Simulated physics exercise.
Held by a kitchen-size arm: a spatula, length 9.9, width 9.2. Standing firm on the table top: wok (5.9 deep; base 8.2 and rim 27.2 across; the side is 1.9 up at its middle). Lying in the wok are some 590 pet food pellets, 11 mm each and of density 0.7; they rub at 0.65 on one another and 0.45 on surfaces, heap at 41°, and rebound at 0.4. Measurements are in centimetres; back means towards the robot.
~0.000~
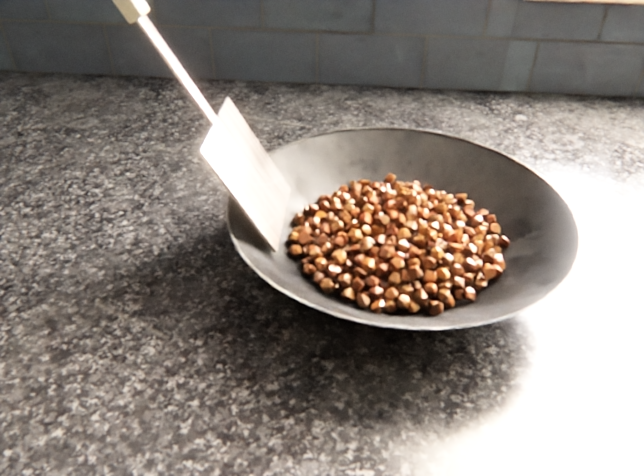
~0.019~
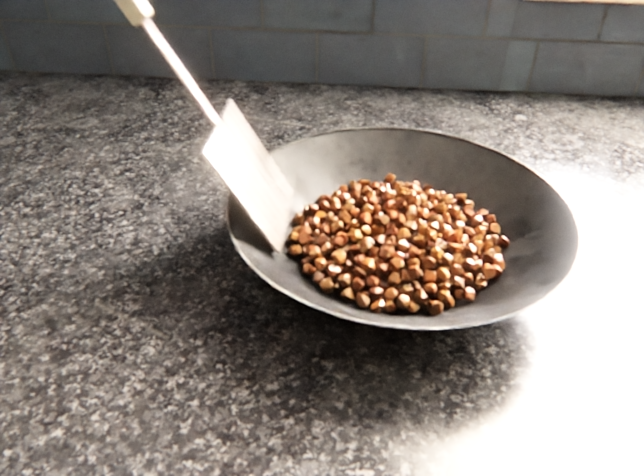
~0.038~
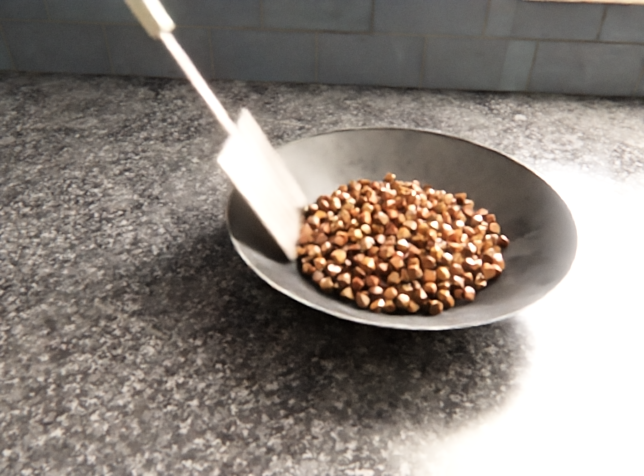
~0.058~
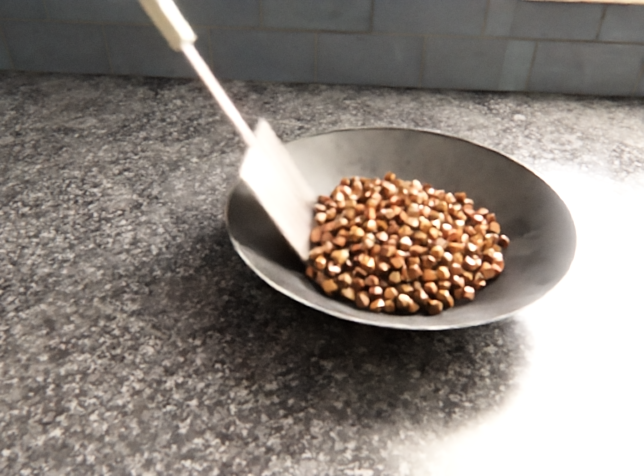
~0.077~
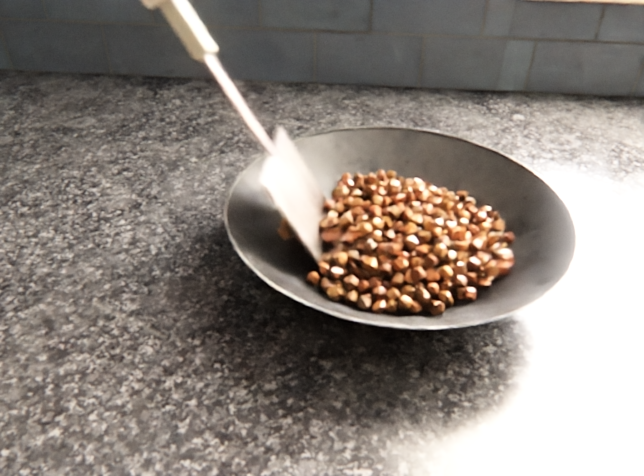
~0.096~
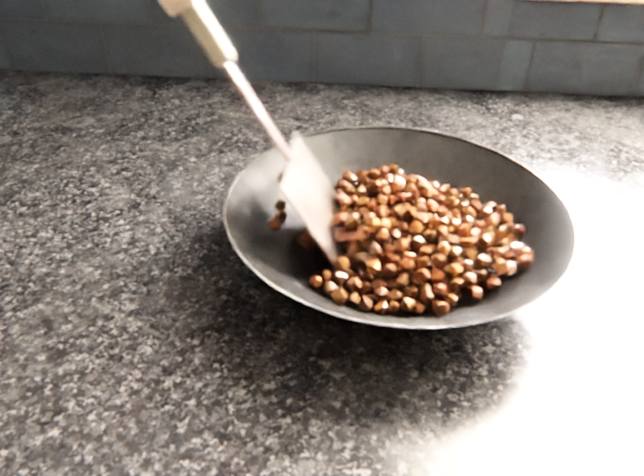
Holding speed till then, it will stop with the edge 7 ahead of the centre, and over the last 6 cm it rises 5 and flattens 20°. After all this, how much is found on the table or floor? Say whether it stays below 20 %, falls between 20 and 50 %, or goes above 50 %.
It falls between 20 and 50 %.
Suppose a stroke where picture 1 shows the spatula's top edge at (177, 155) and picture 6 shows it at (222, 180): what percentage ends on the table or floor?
Near 5 in a hundred.
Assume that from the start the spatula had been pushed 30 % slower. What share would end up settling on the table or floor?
15 per cent, about.
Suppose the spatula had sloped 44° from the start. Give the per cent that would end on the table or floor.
Estimate: Approx. 30 %.
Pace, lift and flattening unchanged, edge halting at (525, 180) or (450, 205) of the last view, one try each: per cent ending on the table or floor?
Around 45 per cent for the first try and 10 per cent for the second.
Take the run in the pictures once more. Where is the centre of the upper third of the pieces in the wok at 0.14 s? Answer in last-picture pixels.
At about (458, 219).
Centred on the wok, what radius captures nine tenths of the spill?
I'd put it at about 30 centimetres.
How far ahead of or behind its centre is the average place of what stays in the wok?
Some 5.0 cm ahead of the centre.
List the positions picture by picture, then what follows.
In the first picture, the spatula top edge at (214, 121), sloping 60°; upper third of the load around (402, 229), from x 295 to 505, top at y 180; 591 in the wok.
In the second picture, the spatula top edge at (218, 123), sloping 60°; upper third of the load around (402, 229), from x 295 to 505, top at y 180.
In the third picture, the spatula top edge at (233, 133), sloping 60°; upper third of the load around (402, 227), from x 295 to 500, top at y 180.
In the fourth picture, the spatula top edge at (253, 144), sloping 60°; upper third of the load around (396, 225), from x 290 to 505, top at y 175.
In the fifth picture, the spatula top edge at (271, 152), sloping 60°; upper third of the load around (403, 222), from x 285 to 510, top at y 175.
In the sixth picture, the spatula top edge at (290, 158), sloping 60°; upper third of the load around (414, 219), from x 275 to 525, top at y 170; 591 in the wok.
After 0.14 s, sloping 60°, highest piece 10 above the table; 590 in the wok, 1 on the blade or in flight.
After 0.19 s, sloping 51°, highest piece 11 above the table; 587 in the wok, 4 on the blade or in flight.
After 0.41 s, sloping 40°, highest piece 8 above the table; 431 in the wok, 101 on the table or floor, 59 on the blade or in flight.
After 1.46 s, sloping 40°, highest piece 7 above the table; 430 in the wok, 161 on the table or floor.
In the end, 430 in the wok, 161 on the table or floor. That is 27 % on the table or floor.
